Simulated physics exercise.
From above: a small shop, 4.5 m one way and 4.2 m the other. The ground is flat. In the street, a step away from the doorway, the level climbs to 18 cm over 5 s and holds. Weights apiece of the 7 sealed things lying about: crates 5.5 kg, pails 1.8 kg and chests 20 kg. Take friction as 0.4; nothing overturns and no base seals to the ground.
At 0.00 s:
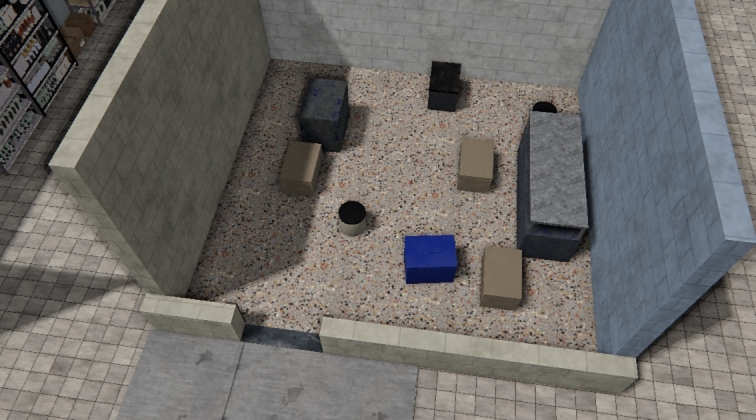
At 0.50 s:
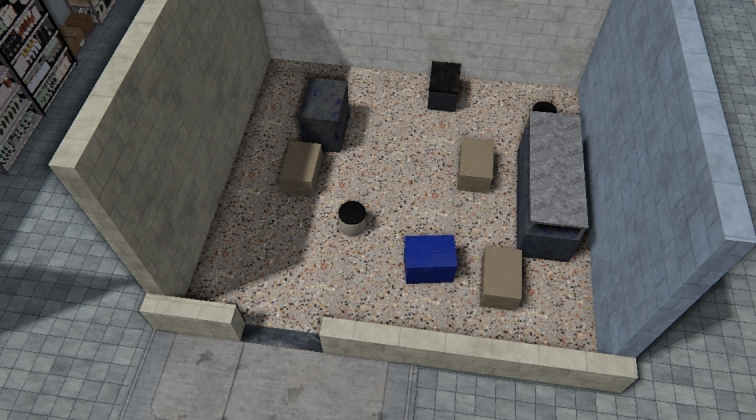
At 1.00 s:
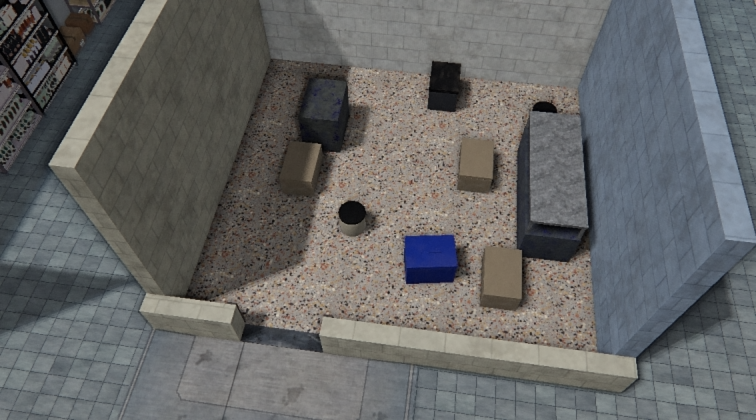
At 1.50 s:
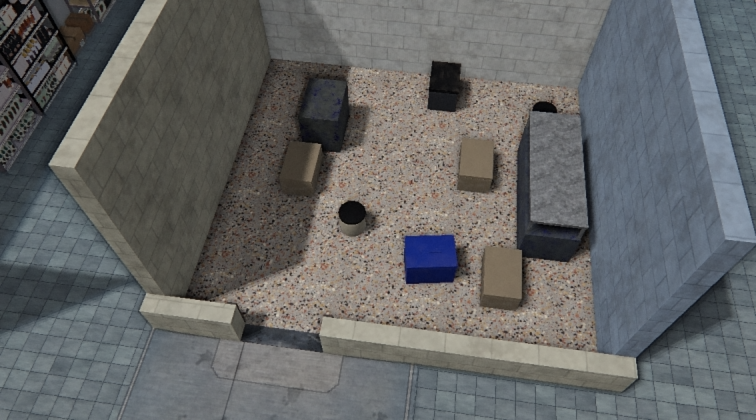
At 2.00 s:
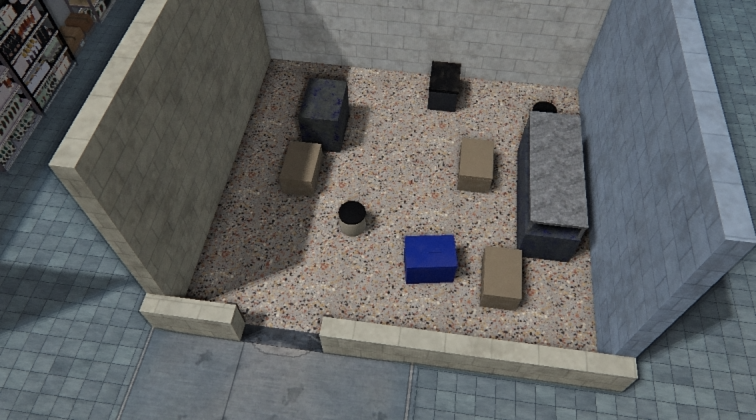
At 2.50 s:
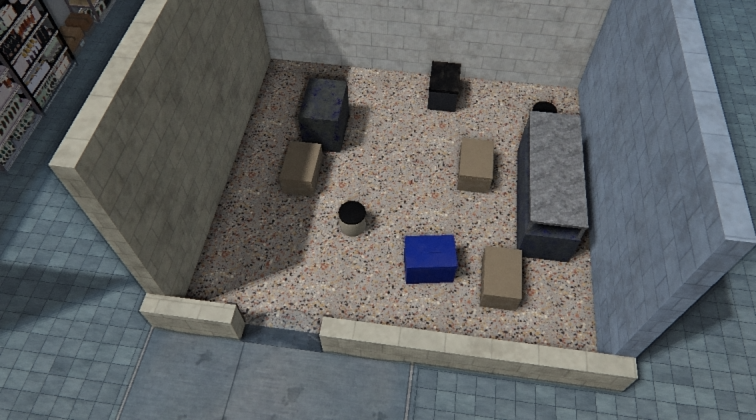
Small walled shop seen from above with a blue chest, brown boxes and dark-topped pails sitting still while the street outside turns bluish.
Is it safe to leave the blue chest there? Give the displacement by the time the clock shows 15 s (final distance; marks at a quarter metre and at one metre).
Blue chest stays put.
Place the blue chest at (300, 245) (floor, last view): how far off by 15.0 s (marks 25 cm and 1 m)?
It moves a short way.
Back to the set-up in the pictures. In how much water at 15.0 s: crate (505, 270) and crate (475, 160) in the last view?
About 6 and 4 cm.
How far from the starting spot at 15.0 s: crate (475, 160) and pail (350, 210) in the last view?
In that order: 150 cm, 300 cm.
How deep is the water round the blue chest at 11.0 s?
About 2 cm.
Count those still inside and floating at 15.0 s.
I count 6.
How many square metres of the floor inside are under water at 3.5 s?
Some 1.5 m2.
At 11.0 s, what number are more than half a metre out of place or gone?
2 of them.
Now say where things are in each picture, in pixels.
The first picture shows the blue chest at (431, 251) rests on the ground; water covers 0.0 m2; 0 of 7 have shifted.
The second picture shows the blue chest at (431, 251), on the bottom; water covers 0.0 m2; 0 of 7 have shifted.
The third picture shows the blue chest at (431, 251) rests on the ground; 0.0 m2 under water; 0 of 7 have shifted.
The fourth picture shows the blue chest at (431, 251), on the bottom; water covers 0.0 m2; 0 of 7 have shifted.
The fifth picture shows the blue chest at (431, 251) rests on the ground; water covers 0.0 m2; 0 of 7 have shifted.
The sixth picture shows the blue chest at (431, 251), on the bottom; water covers 0.1 m2; 0 of 7 have shifted.
After 3.5 s the blue chest is near (431, 251), 0.0 m from its start, aground; 0 afloat.
After 6.8 s the blue chest is near (431, 251), 0.0 m from its start, aground; 2 afloat.
After 11.0 s the blue chest is near (431, 251), 0.0 m from its start, aground; 4 afloat.
After 15.0 s the blue chest is near (431, 251), 0.0 m from its start, aground; 6 afloat.
